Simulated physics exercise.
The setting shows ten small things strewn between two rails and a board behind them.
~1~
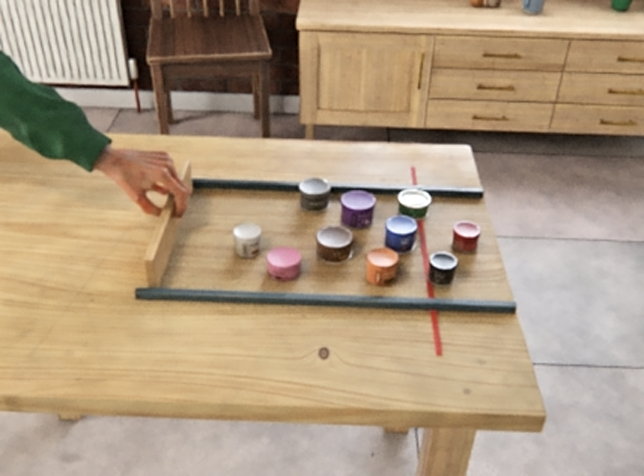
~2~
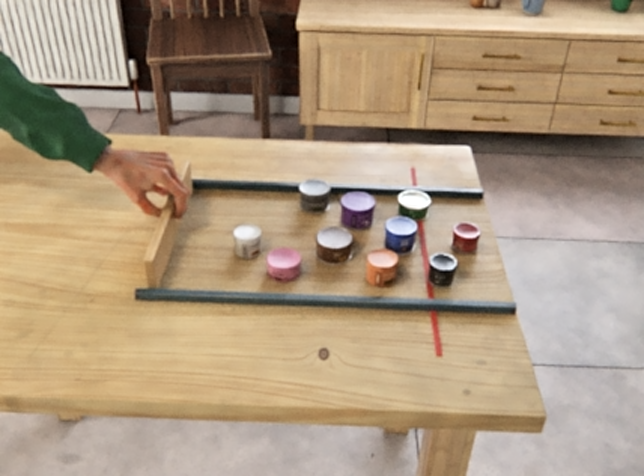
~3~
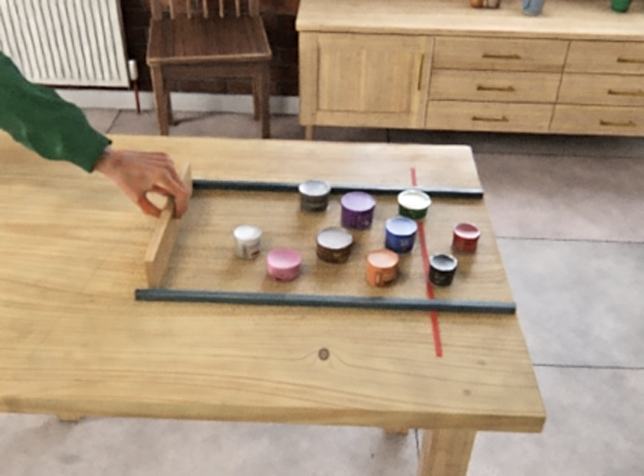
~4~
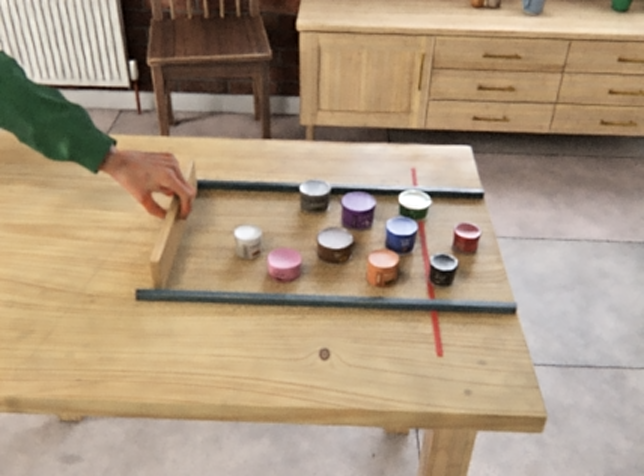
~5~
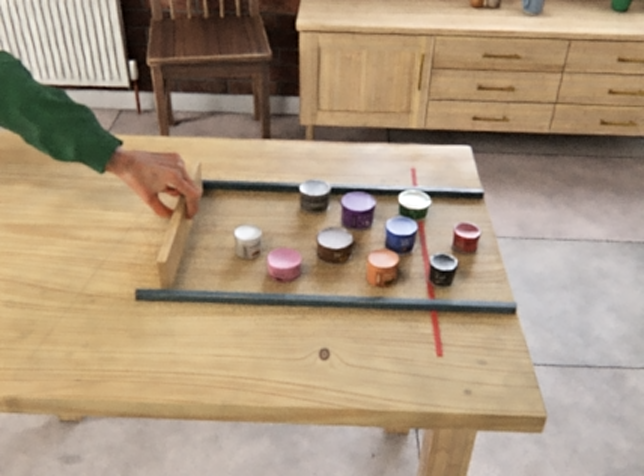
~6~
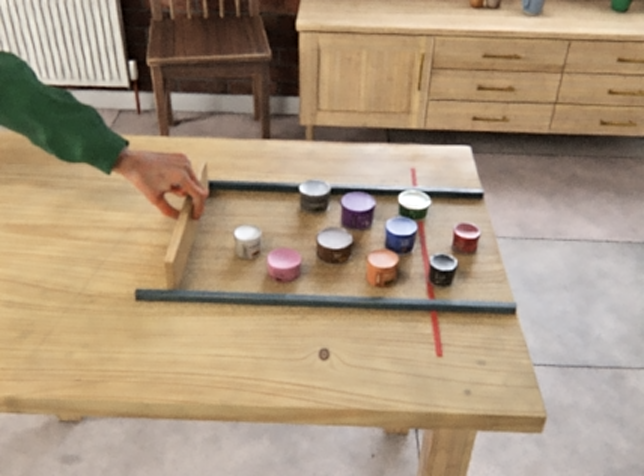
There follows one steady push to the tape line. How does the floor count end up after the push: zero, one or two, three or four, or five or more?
Once it stops, the band for pieces knocked off is zero, pretty clearly.
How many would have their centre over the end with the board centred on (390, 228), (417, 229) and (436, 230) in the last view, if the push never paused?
By position: 0 / 0 / 0.
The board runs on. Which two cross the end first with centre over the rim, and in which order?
The black tin goes first, followed by the red pot.
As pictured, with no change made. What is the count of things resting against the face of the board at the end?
The count in contact is 4.
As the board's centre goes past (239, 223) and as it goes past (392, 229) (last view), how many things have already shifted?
The first count is 1, and then it's 9.
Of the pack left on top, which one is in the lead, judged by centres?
Result: Black tin.
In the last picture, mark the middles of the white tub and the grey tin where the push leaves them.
In the last picture they sit at about (440, 253) and about (434, 200).
Early on, none off yet; red pot at rest near (466, 239); black tin at rest near (442, 271); green pot at rest near (414, 207).
A while later, none off yet; red pot at rest near (466, 239); black tin travelled about its own width near (459, 272); green pot travelled a little near (424, 208).
Finally, the number that fall off is zero.
